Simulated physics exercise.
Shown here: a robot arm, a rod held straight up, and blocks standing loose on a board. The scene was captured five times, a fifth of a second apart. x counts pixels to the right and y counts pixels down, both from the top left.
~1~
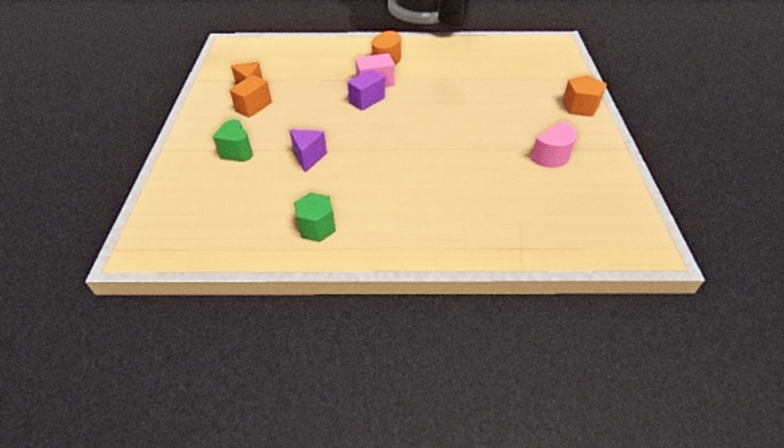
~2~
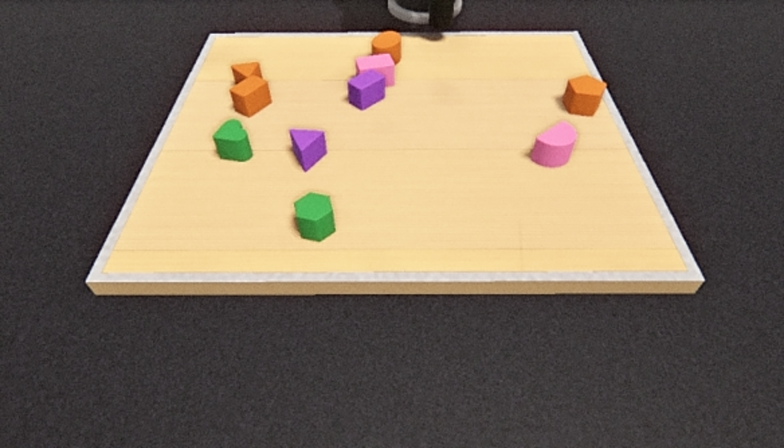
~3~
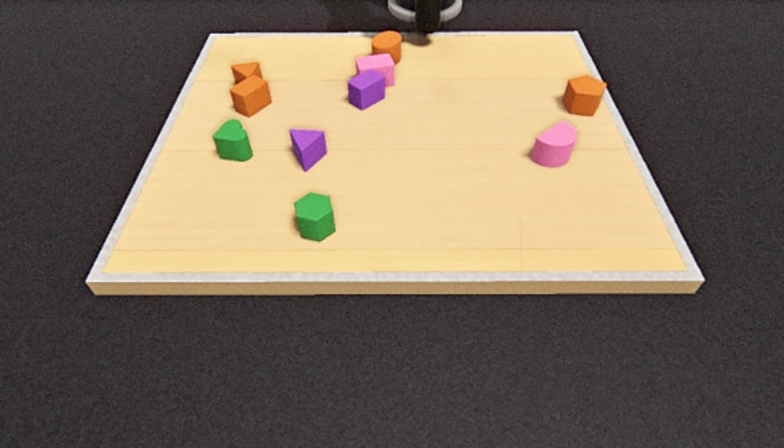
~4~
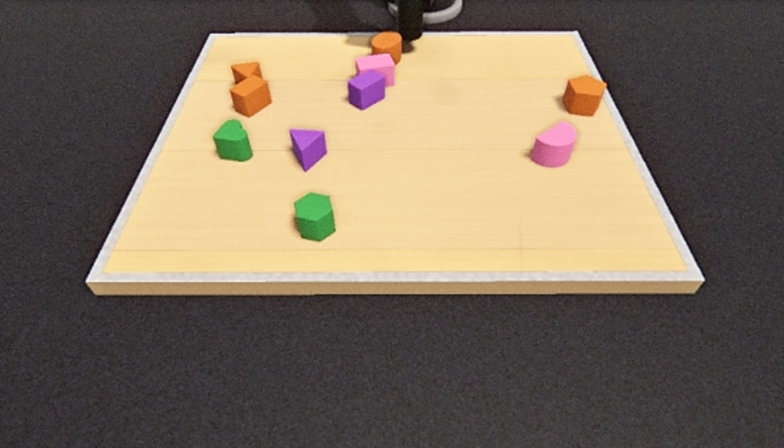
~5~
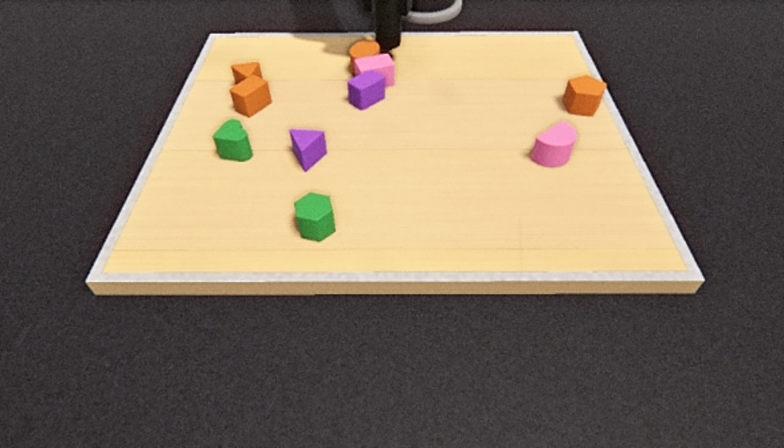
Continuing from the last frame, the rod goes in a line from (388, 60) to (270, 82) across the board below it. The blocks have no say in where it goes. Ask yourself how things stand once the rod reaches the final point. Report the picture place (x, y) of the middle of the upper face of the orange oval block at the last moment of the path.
In the picture, that point is around (312, 67).
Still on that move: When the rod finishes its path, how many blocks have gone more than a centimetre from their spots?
One block moves more than 1 cm.
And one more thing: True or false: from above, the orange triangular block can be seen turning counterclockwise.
That is true.
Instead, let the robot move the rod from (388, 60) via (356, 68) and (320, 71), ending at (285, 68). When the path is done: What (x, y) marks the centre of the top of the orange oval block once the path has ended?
The top centre is at (313, 65).
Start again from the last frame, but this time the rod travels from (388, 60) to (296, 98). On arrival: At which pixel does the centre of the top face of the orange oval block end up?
If I read the scene right, the answer is (265, 88).
The first path, step by step. One third of the way, rod (349, 52); orange oval block (332, 59), turned 35° anticlockwise.
Two thirds of the way, rod (308, 59); orange oval block (313, 67), turned 115° anticlockwise.
At the end, rod (267, 67); orange triangular block (241, 68), turned 20° anticlockwise; orange oblong in place; orange oval block (312, 67), turned 115° anticlockwise.
